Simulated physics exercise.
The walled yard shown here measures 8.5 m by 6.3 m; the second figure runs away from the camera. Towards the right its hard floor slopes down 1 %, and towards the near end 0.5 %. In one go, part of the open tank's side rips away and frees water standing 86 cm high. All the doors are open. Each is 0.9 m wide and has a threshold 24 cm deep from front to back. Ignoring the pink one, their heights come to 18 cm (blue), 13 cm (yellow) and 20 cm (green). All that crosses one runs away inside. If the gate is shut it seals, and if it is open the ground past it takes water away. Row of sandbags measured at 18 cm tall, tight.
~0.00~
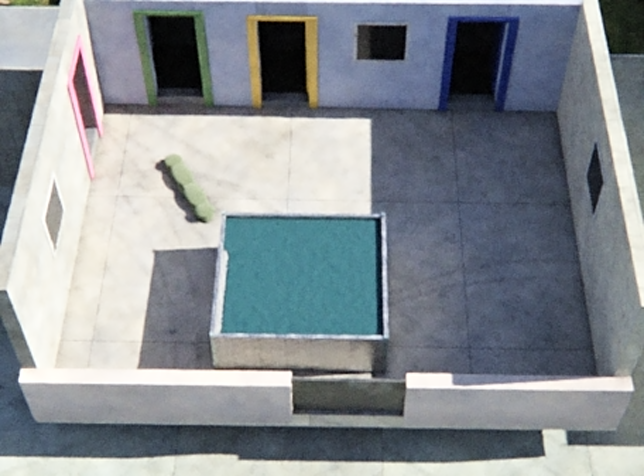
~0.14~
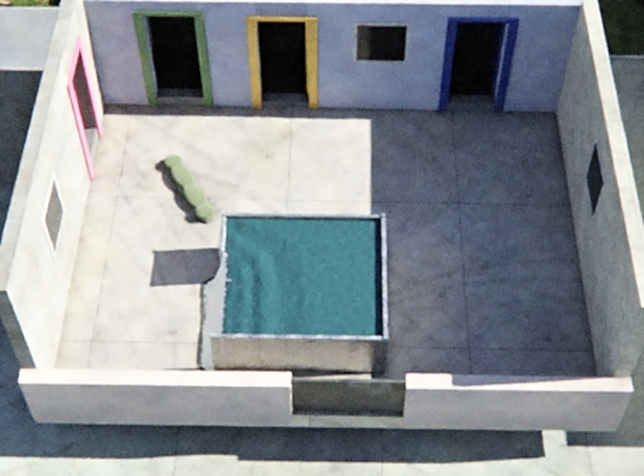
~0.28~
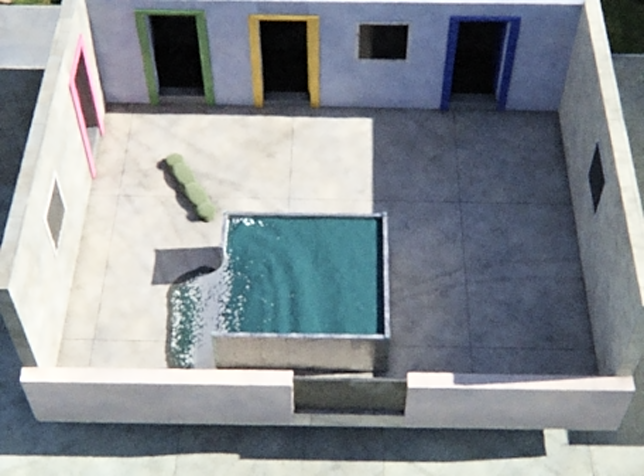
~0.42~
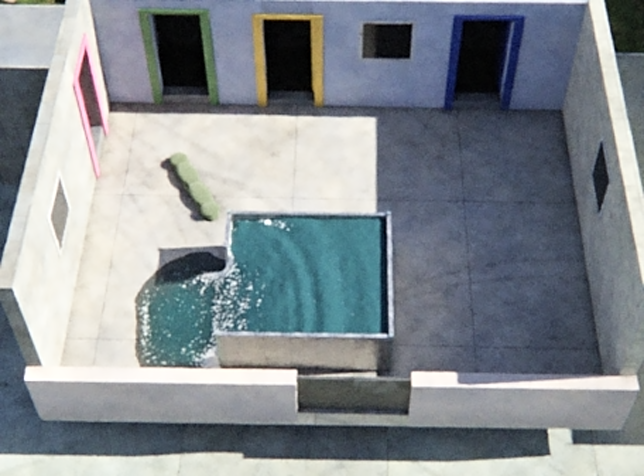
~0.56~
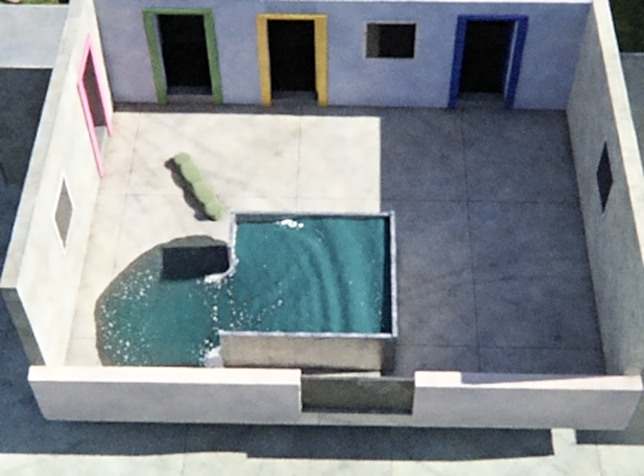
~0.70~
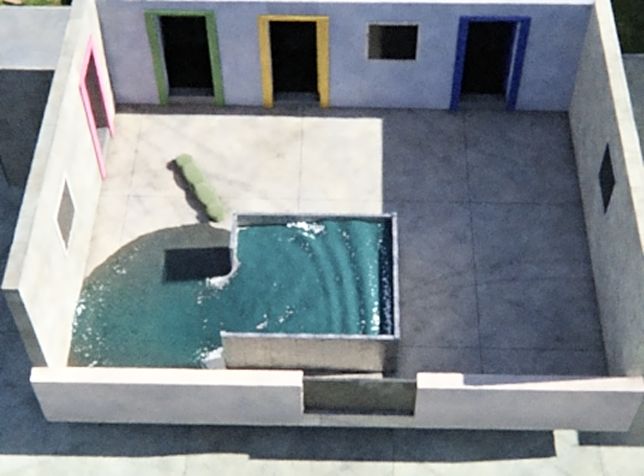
Teal water pouring from the left side of a square open tank and spreading in a widening pool across a walled yard.
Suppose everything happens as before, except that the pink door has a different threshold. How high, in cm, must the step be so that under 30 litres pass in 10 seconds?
Roughly 23 cm.
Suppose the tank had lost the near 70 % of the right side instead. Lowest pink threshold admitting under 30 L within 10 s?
Some 12.0 cm.
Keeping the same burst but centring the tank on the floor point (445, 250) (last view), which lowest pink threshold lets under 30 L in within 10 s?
Roughly 15 centimetres.
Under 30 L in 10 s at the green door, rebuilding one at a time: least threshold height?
For green: Close to 27 cm.
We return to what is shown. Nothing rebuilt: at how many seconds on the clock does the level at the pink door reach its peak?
Roughly 5.0 s.
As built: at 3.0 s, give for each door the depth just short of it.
Centimetres: Blue = 0, pink = 11, yellow = 0, green = 22.
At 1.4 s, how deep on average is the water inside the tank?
Averaged depth comes out at about 57 cm.
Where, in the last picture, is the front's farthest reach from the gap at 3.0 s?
In the last picture, around (116, 109).
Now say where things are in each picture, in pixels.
The first picture shows still water, 86 cm deep, in the open tank at (302, 276); the pink door at (86, 116) is dry.
In the second picture, water pours out at (221, 312) and has run 0.3 m, to (204, 296); about 10 cm deep outside, 86 cm at the back.
In the third picture, water pours out at (223, 313) and has run 0.9 m, to (172, 306); about 14 cm deep outside, 86 cm at the back.
In the fourth picture, water pours out at (227, 314) and has run 1.5 m, to (139, 302); about 12 cm deep outside, 86 cm at the back.
In the fifth picture, water pours out at (231, 314) and has run 2.1 m, to (99, 322); about 9 cm deep outside, 85 cm at the back.
In the sixth picture, the front is at (69, 355), 2.6 m from the gap at (233, 315); 7.2 m2 of floor is wet, 80 cm left at the back; the pink door at (97, 115), 4.4 m from the gap, is still 2.1 m from the nearest water.
After 1.4 s water covers 20 % of the floor, deepest (72 cm) near (61, 395); it has not reached the pink door.
After 3.0 s water covers 30 % of the floor, deepest (42 cm) near (61, 395); 11 cm at the pink door, 0 litres in over its 24 cm threshold.
After 10.0 s water covers 95 % of the floor, deepest (20 cm) near (553, 405); 12 cm at the pink door, 26 litres in over its 24 cm threshold.
At the pink door as built, the water arrived by 1.7 s and peaked near 32 cm at 5.0 s.
With a threshold of 21 cm, 45 litres would have come in within the 10 s; with 29 cm, 8 litres. So under 30 litres takes about 23 cm.
